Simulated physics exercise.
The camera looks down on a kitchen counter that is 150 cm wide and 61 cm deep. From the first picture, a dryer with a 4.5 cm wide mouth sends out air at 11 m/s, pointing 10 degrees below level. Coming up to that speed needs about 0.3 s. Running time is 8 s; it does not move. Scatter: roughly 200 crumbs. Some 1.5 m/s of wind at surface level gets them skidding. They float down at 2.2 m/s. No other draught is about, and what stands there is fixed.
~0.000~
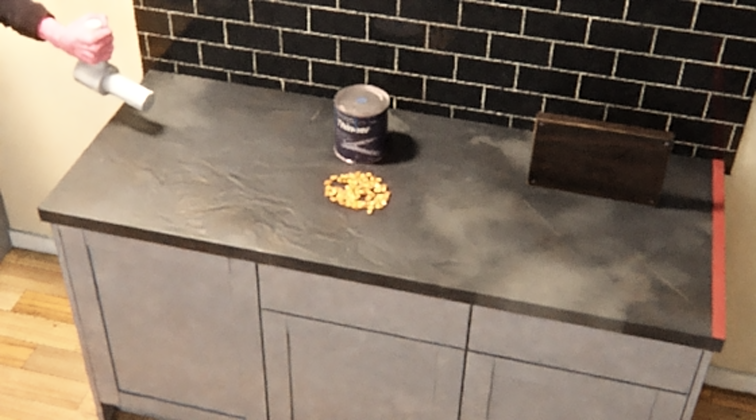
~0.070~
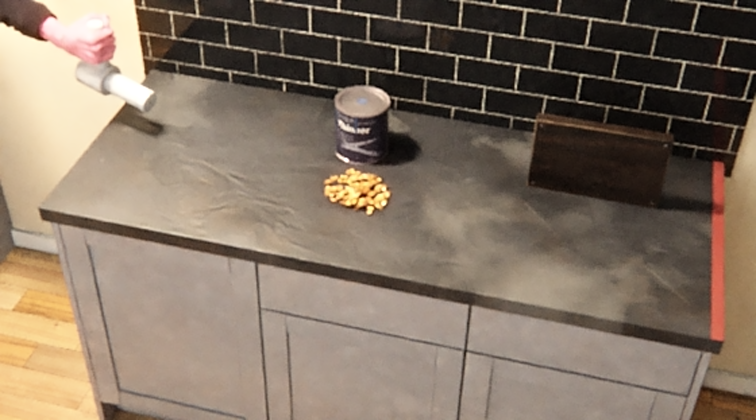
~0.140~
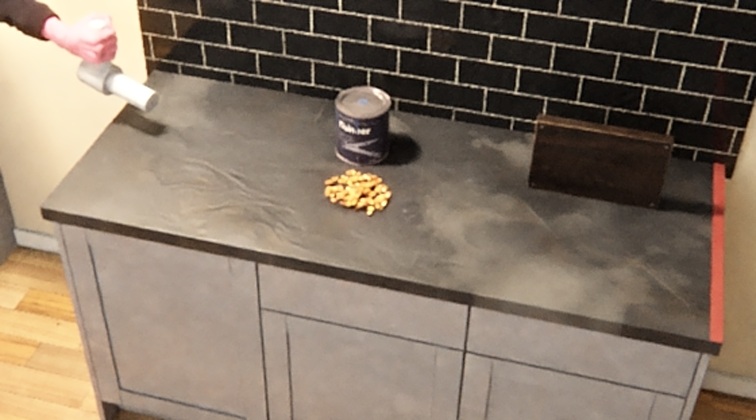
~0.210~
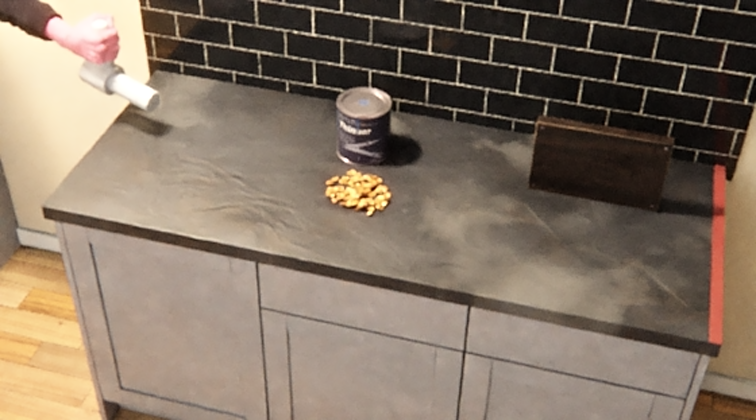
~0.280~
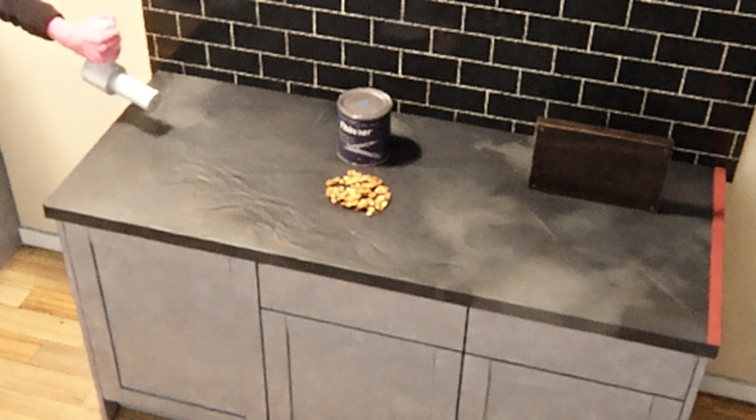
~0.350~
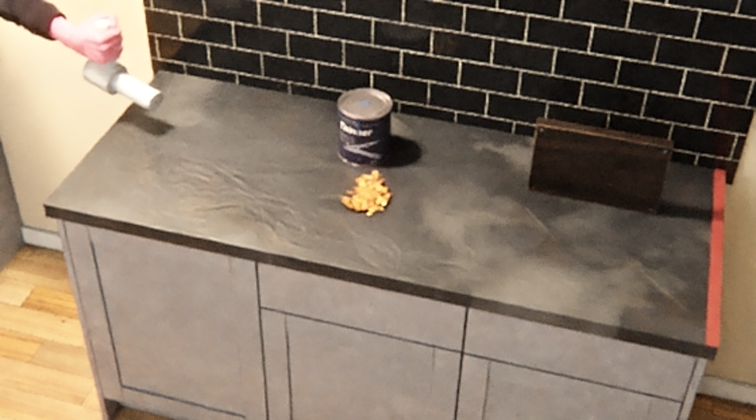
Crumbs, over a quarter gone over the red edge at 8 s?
My prediction: The spill over that edge overshoots a quarter.
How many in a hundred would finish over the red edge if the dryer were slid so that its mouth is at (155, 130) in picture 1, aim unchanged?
Outcome: Some 60 in a hundred.
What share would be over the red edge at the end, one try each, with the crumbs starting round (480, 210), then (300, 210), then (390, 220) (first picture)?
Try by try: About 100 per cent, 4 per cent and 40 per cent.
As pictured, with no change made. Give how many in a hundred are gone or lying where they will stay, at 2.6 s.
It comes out at some 100 %.
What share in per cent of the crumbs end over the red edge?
I'd estimate around 90 %.
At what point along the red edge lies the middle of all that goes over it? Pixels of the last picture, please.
I'd put my finger close to (722, 275).
After 1.6 s, 12 % are on the move or not yet settled, 88 % are over the red edge.
After 2.6 s, 2 % are on the move or not yet settled, 92 % are over the red edge.
After 4.4 s, 2 % are on the move or not yet settled, 92 % are over the red edge.
After 8.0 s, at the end, 92 % are over the red edge.
